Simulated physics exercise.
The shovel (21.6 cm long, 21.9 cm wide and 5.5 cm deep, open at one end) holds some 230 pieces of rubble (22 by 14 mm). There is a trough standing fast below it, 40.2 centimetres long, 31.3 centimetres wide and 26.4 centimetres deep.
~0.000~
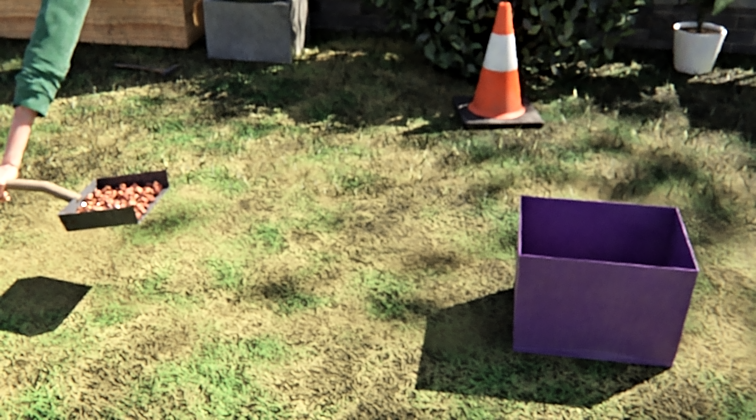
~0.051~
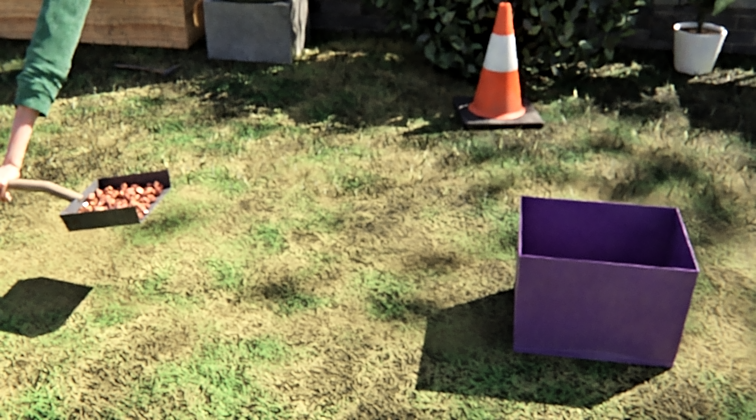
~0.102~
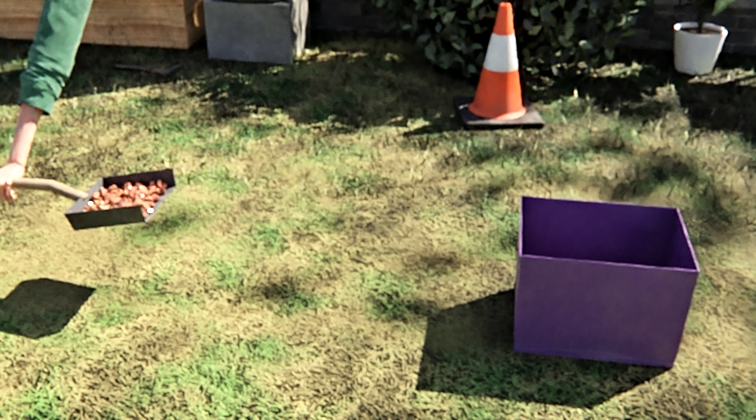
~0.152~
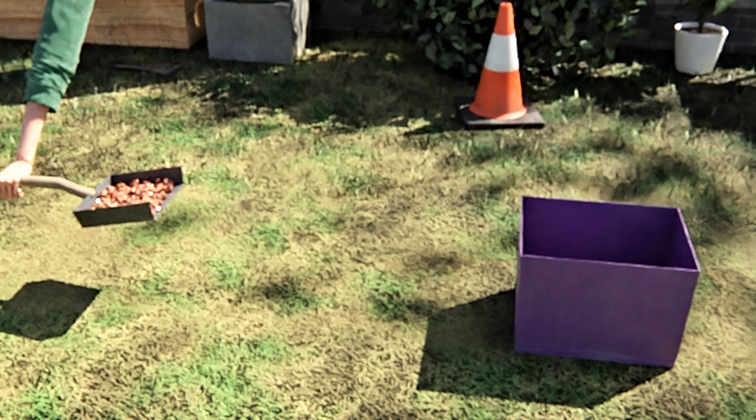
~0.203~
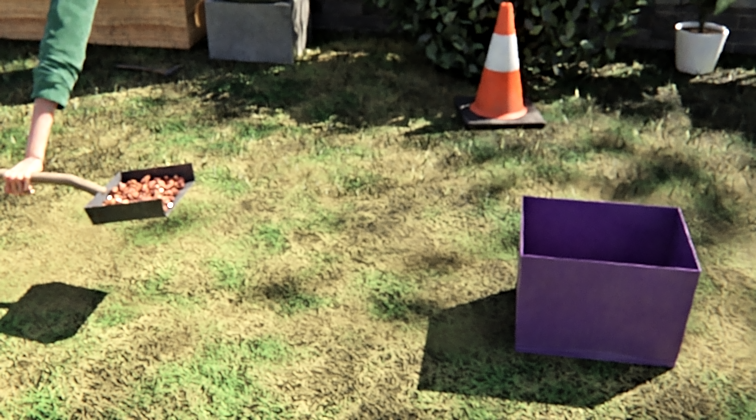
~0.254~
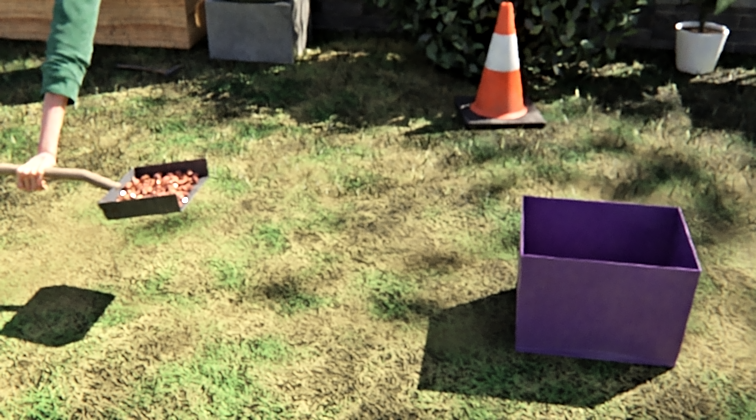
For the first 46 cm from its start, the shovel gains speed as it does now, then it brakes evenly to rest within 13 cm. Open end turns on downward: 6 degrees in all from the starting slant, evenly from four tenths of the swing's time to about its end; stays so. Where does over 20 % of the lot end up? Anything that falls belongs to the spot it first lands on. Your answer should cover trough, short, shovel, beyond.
Trough: Under, short: Over, shovel: Under, beyond: Under.
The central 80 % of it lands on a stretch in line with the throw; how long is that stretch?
Some 25 cm.
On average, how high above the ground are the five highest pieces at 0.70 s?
50 cm, give or take.
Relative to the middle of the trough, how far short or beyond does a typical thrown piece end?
Close to 30 centimetres short, I'd say.
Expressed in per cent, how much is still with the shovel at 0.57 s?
The shovel still holds some 95 per cent of the load.
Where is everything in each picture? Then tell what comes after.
Shovel at (95, 212); tilt 12 degrees; moved 0.0 cm; low side left; open edge at (157, 205); middle of the load at (110, 202); trough at (603, 230), in the first frame.
Shovel at (97, 212); tilt 12 degrees; moved 0.5 cm; low side left; open edge at (159, 205); middle of the load at (111, 202), in the second frame.
Shovel at (102, 211); tilt 12 degrees; moved 2.0 cm; low side left; open edge at (164, 203); middle of the load at (116, 201), in the third frame.
Shovel at (111, 208); tilt 12 degrees; moved 4.5 cm; low side left; open edge at (172, 201); middle of the load at (124, 198), in the fourth frame.
Shovel at (122, 205); tilt 12 degrees; moved 8.0 cm; low side left; open edge at (183, 198); middle of the load at (135, 195), in the fifth frame.
Shovel at (137, 200); tilt 12 degrees; moved 12.6 cm; low side left; open edge at (198, 193); middle of the load at (149, 190); trough at (605, 230). It turns about 20 degrees a second, in the sixth frame.
Then, at 0.43 s, tilt 10 degrees; shovel 100 %; middle of all pieces near (226, 168).
Then, at 0.57 s, tilt 7 degrees; shovel 95 %, in the air 5 %; middle of all pieces near (308, 143).
After 0.70 s, tilt 6 degrees; shovel 25 %, in the air 75 %; middle of all pieces near (372, 146).
Then, at 0.83 s, tilt 6 degrees; shovel 10 %, in the air 90 %; middle of all pieces near (425, 192).
In the end, at 1.5 s, trough 0 %, short 95 %, shovel 5 %, beyond 0 %.
